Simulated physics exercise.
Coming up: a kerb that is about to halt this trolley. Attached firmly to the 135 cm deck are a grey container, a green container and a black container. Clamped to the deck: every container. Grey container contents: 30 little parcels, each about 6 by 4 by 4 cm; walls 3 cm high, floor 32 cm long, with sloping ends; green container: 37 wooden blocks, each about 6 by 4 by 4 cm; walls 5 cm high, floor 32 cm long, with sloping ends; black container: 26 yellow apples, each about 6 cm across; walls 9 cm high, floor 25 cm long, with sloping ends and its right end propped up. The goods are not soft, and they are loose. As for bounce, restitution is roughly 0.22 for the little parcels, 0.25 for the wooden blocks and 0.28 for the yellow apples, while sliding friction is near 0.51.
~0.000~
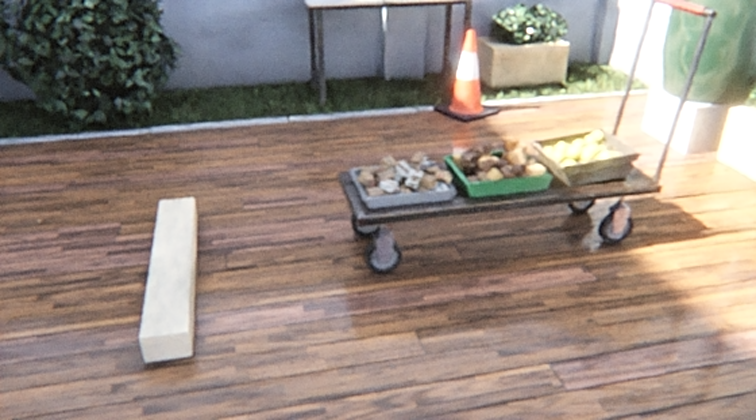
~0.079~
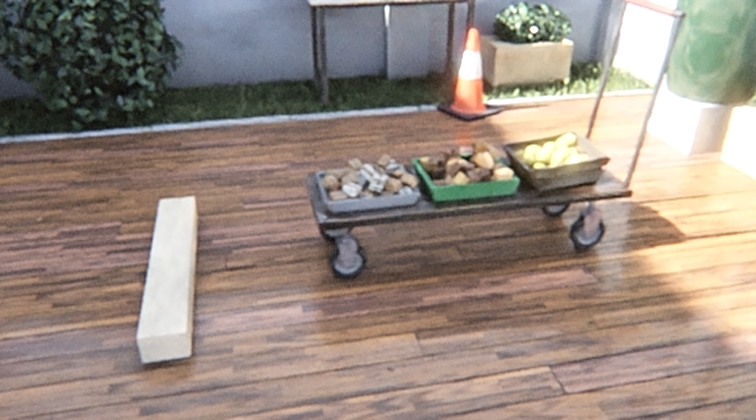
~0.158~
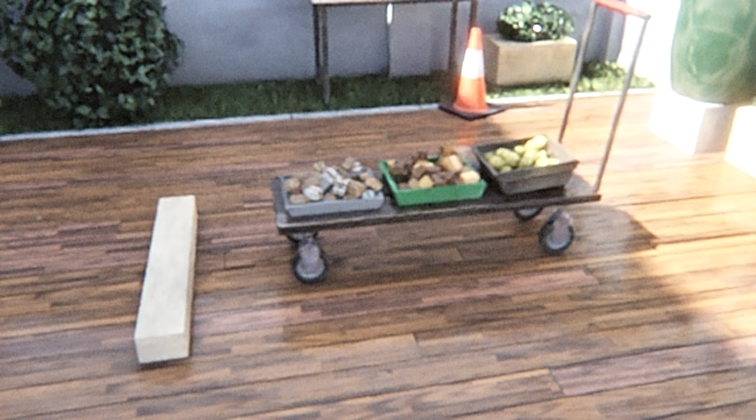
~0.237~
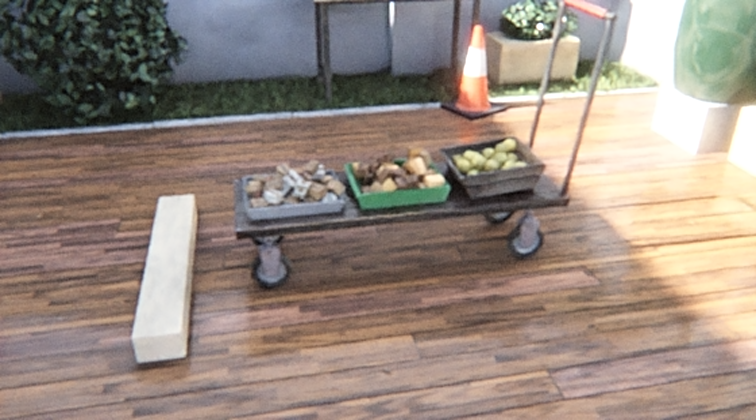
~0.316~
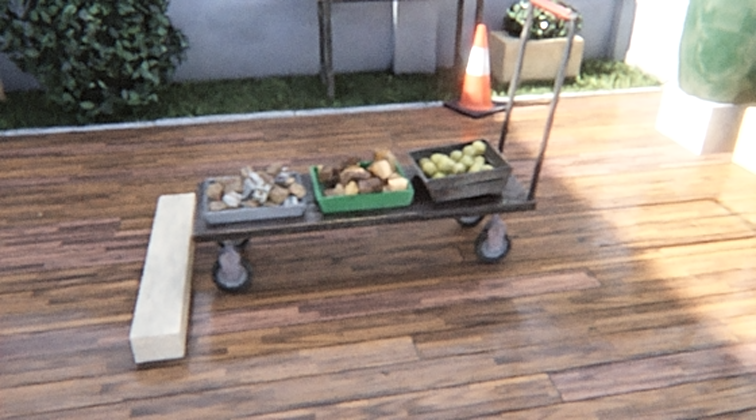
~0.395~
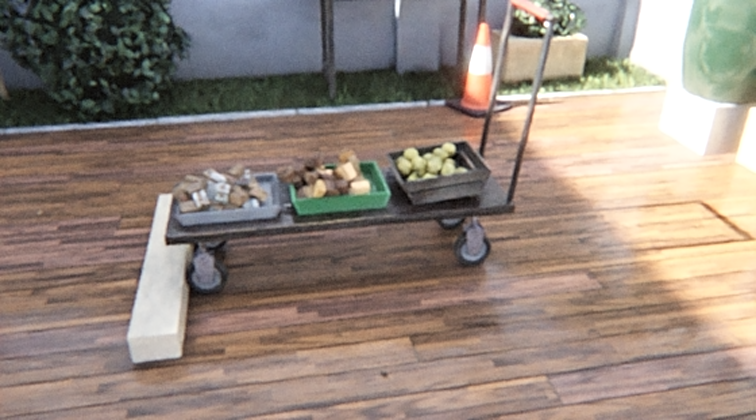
A flat trolley carrying a grey, a green and a black container of loose goods rolled steadily left across the wooden deck, past an orange cone, until its front end reached a pale beam.
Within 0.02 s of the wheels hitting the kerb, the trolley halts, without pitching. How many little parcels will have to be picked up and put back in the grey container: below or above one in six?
Out of the grey container go over a sixth of the little parcels.
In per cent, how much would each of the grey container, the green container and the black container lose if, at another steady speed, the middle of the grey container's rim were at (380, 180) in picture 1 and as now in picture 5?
Result - grey container: 30 per cent; green container: 20 per cent; black container: 10 per cent.
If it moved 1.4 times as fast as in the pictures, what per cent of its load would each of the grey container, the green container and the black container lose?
Grey container 60, green container 40, black container 30 per cent.
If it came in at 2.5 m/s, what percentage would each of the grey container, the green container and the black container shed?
Then the grey container sheds 60 per cent of its load, the green container 30 per cent, and the black container 20 per cent.
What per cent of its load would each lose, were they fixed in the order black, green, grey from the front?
Grey container 30 %, green container 30 %, black container 10 %.
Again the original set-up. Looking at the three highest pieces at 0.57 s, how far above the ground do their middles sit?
50 cm.
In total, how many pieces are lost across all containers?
Roughly 20 pieces.
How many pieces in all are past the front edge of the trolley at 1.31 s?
I count about 12 pieces out front at that moment.
After 0.45 s, grey container 28 in, 2 out, green container 36 in, 1 out and black container 26 in, 0 out.
After 0.57 s, grey container 21 in, 9 out, green container 33 in, 4 out and black container 25 in, 1 out.
After 0.80 s, grey container 19 in, 11 out, green container 30 in, 7 out and black container 24 in, 2 out.
Final count (at 1.31 s), grey container 19 in, 11 out, green container 29 in, 8 out and black container 24 in, 2 out. Asked share, 11 of 30, 37 per cent.
